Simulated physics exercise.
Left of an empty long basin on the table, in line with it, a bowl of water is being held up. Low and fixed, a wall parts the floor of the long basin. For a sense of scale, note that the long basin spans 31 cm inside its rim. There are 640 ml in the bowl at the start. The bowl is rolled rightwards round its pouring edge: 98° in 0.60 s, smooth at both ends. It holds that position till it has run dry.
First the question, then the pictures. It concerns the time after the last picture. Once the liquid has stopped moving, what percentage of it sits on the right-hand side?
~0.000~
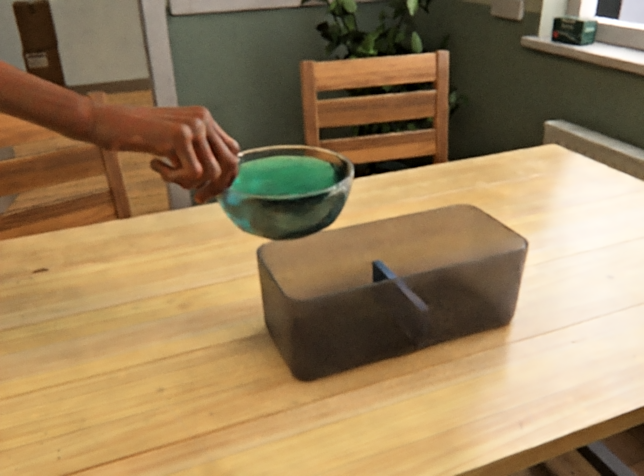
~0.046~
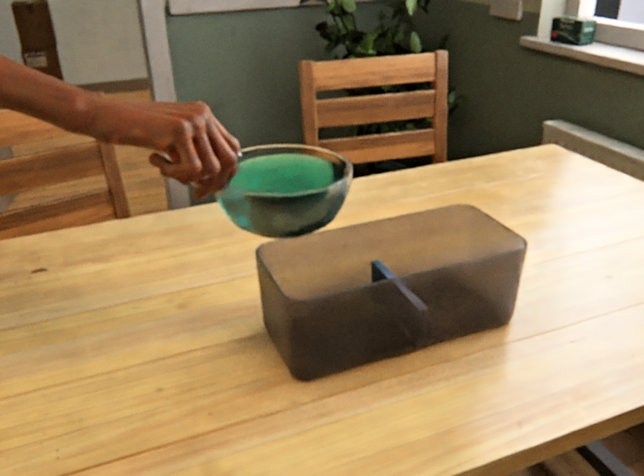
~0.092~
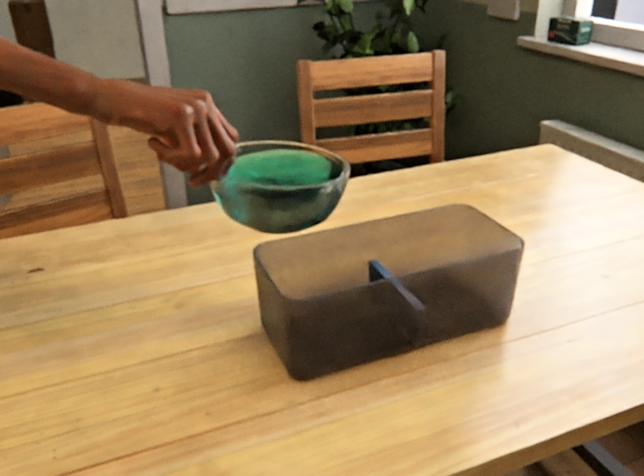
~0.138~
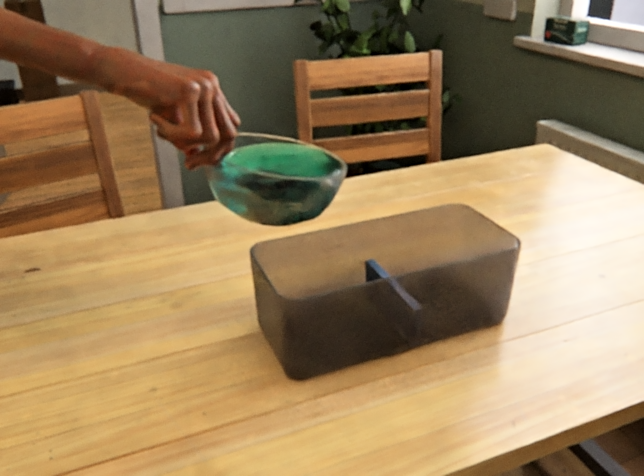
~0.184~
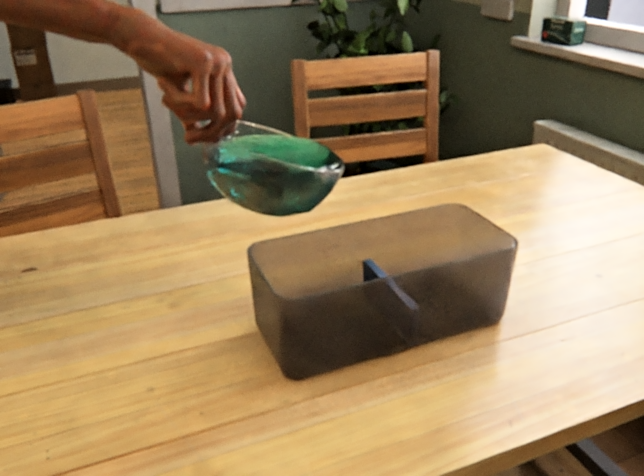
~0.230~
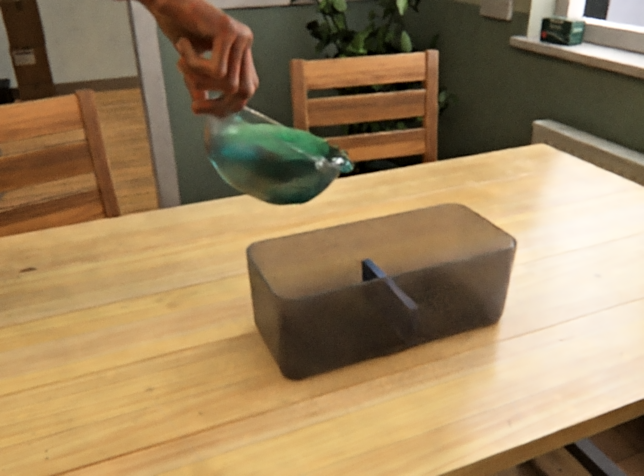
About 75 per cent.
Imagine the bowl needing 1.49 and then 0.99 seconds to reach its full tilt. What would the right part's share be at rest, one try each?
In order, 85 and 85 per cent.
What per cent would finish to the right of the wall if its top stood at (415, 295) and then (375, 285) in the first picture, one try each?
Roughly 50 per cent, then 85 per cent.
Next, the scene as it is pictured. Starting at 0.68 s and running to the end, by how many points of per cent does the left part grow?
I'd put it at some 18 percent.
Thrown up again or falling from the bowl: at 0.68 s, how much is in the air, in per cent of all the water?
Something like 10 per cent is in the air then.
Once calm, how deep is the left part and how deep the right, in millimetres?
Depths at rest: Left around 6 mm, right around 28 mm.
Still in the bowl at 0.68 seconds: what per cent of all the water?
Some 0 per cent.
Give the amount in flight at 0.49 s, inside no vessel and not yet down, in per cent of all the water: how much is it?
Close to 60 per cent, I'd say.
Then, 0.49 s in, the tilt is 90° and 23 per cent is still to pour, 5 is left of the wall and 11 right of it.
Then, 0.68 s in, the tilt is 98° and 0 per cent is still to pour, 5 is left of the wall and 85 right of it.
Then, 0.88 s in, the tilt is 98° and 0 per cent is still to pour, 18 is left of the wall and 74 right of it.
Then, 1.10 s in, the tilt is 98° and 0 per cent is still to pour, 22 is left of the wall and 75 right of it.
Finally, 22 per cent lies left of the wall, 75 right of it and 3 outside.
